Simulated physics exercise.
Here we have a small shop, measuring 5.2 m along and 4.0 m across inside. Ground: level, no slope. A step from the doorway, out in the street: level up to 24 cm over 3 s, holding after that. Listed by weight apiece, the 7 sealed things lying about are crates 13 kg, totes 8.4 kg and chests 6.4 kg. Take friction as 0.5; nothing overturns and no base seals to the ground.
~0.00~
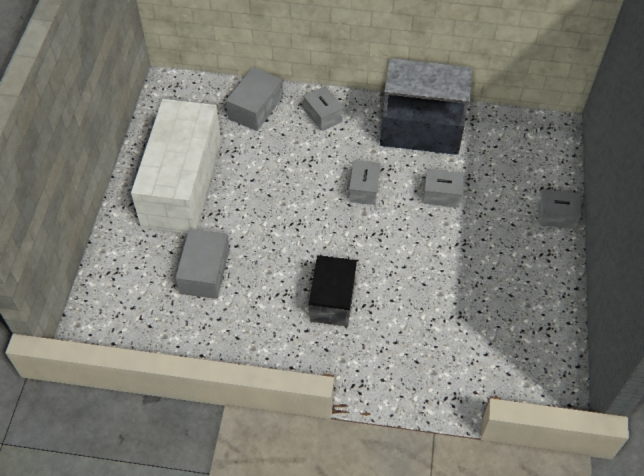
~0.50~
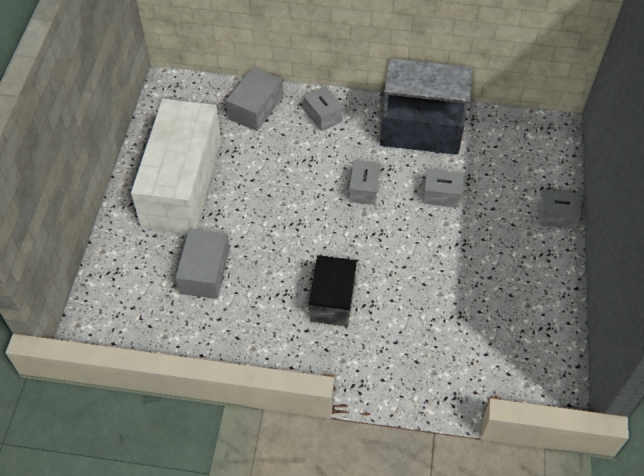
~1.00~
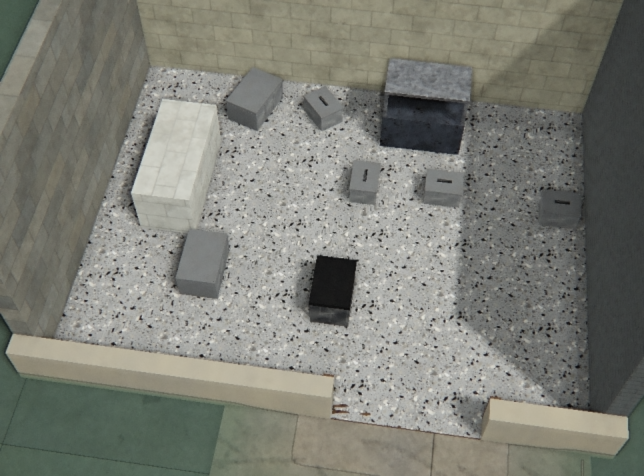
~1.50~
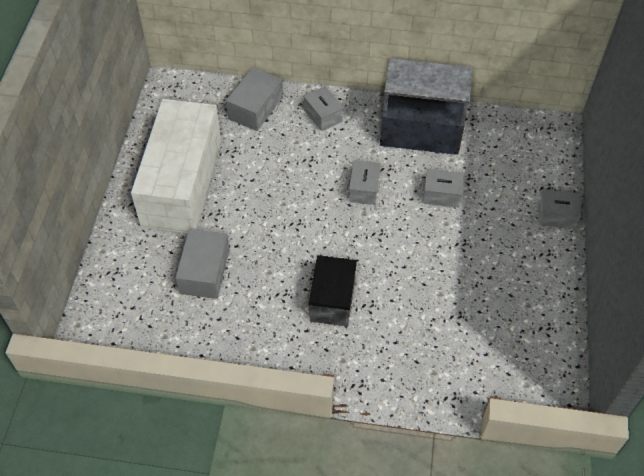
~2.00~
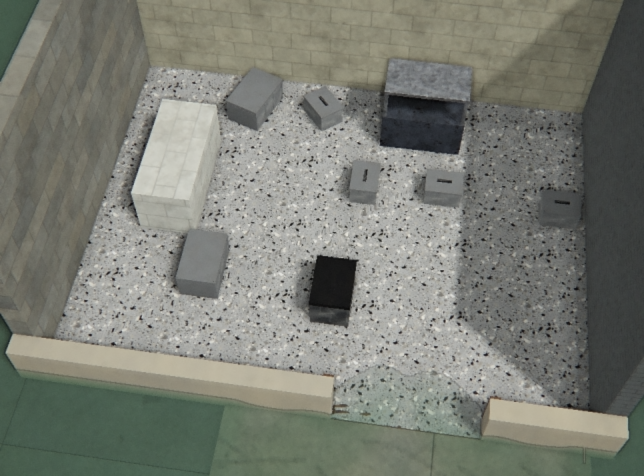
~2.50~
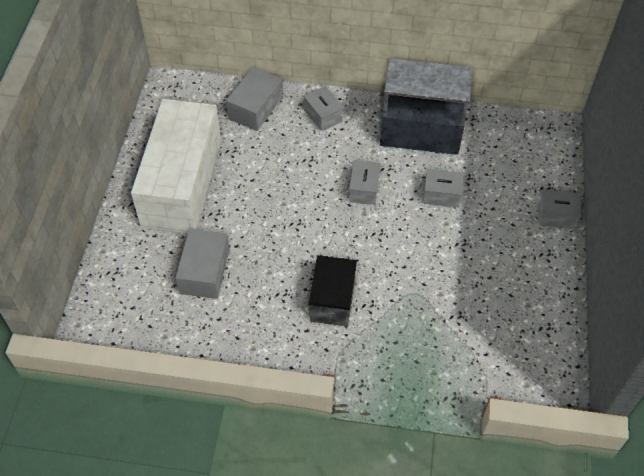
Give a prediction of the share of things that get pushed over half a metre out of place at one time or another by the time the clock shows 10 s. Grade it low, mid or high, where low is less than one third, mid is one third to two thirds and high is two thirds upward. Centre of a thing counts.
Grade: High.
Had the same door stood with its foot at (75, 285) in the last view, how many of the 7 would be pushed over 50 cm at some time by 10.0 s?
The answer would then be 3.
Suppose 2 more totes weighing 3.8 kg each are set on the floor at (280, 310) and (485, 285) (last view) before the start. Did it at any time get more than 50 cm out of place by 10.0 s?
The first: Not as far. The second: Farther.
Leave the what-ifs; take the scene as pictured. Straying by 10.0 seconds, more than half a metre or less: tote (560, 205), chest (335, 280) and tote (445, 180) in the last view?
Taking them in that order, the first is beyond the limit, the second beyond the limit and the third beyond the limit.
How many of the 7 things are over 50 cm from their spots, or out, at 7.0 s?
By then 6.
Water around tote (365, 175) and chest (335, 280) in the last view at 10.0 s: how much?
I'd estimate 15 cm for the first and 13 cm for the second.
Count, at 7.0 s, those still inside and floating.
Then: 6.
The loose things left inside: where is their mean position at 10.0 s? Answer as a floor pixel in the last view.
(297, 140).
After 3.5 s 0 of 7 are over 50 cm from their spots; 0 afloat.
After 4.5 s 1 of 7 are over 50 cm from their spots; 0 afloat.
After 7.0 s 6 of 7 are over 50 cm from their spots; 6 afloat.
After 10.0 s 6 of 7 are over 50 cm from their spots, and 6 have been at some point; 6 afloat.
